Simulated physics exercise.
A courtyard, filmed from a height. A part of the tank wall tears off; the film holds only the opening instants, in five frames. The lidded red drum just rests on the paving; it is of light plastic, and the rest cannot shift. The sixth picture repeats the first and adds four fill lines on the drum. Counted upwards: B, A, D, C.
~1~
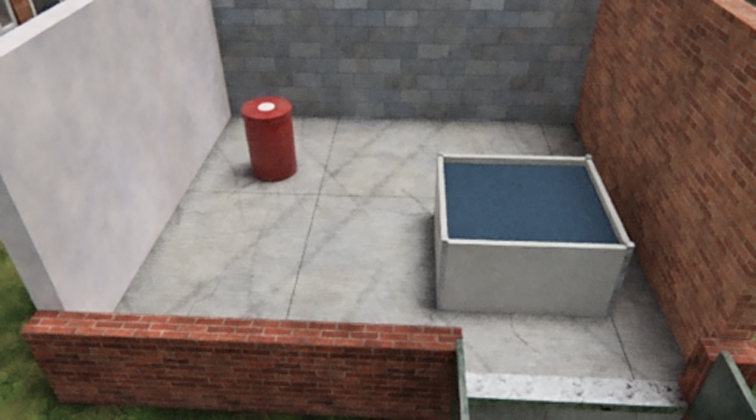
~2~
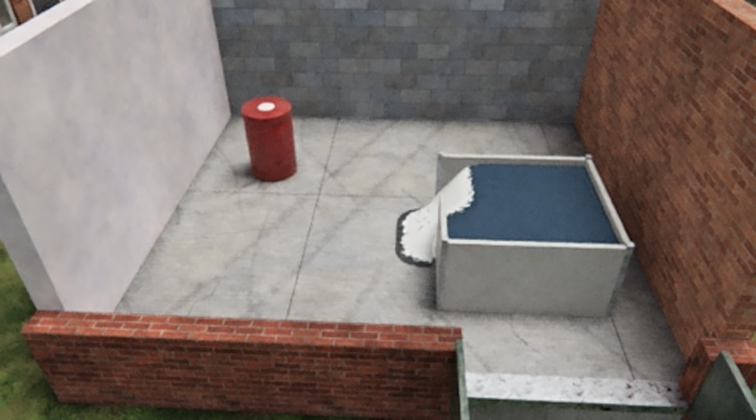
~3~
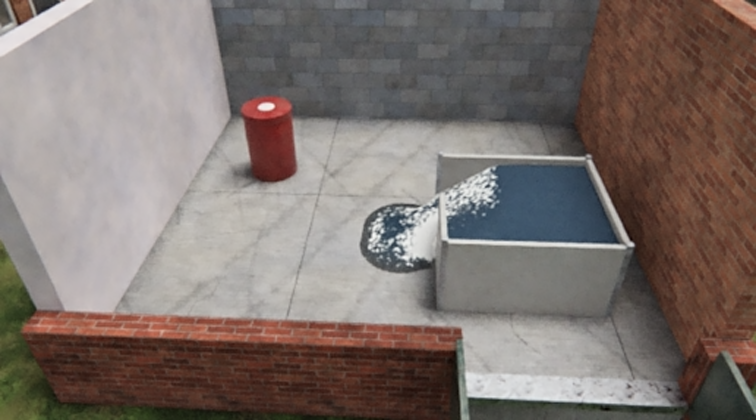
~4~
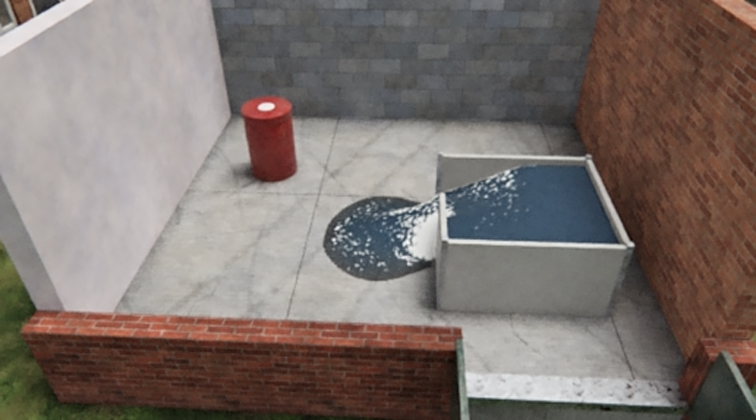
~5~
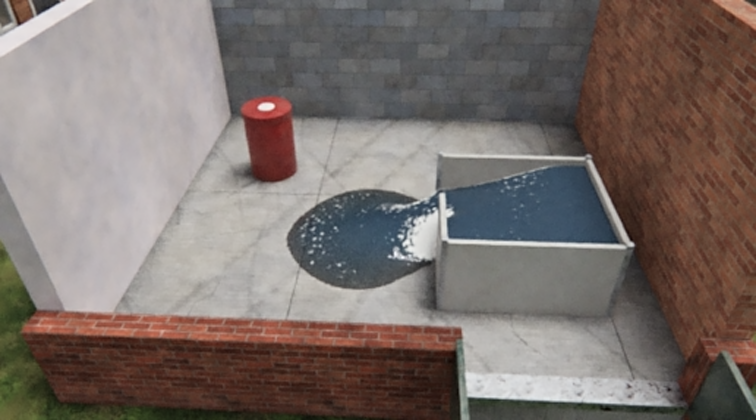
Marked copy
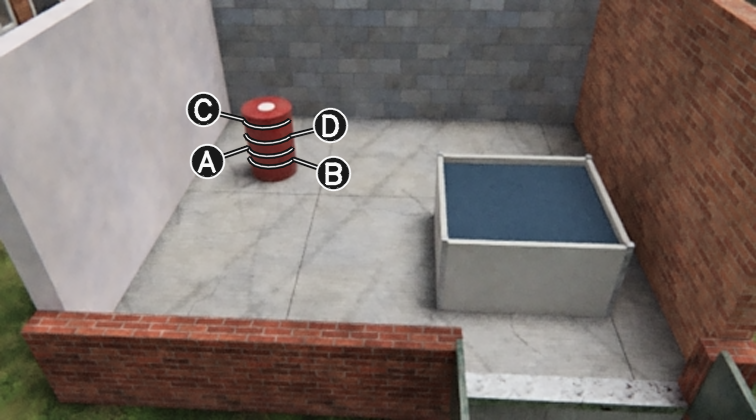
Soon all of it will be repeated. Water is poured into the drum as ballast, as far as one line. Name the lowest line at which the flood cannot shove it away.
Level B.
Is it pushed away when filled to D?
No.
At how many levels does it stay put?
All of them.
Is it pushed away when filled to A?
No, that is safe.
In white, A at (266, 156); B at (268, 166); C at (262, 127); D at (264, 143); from the bottom up B, A, D, C.
With A, it does not move.
With B, it shifts by a finger or two and stays.
With C, it does not move.
With D, it does not move.
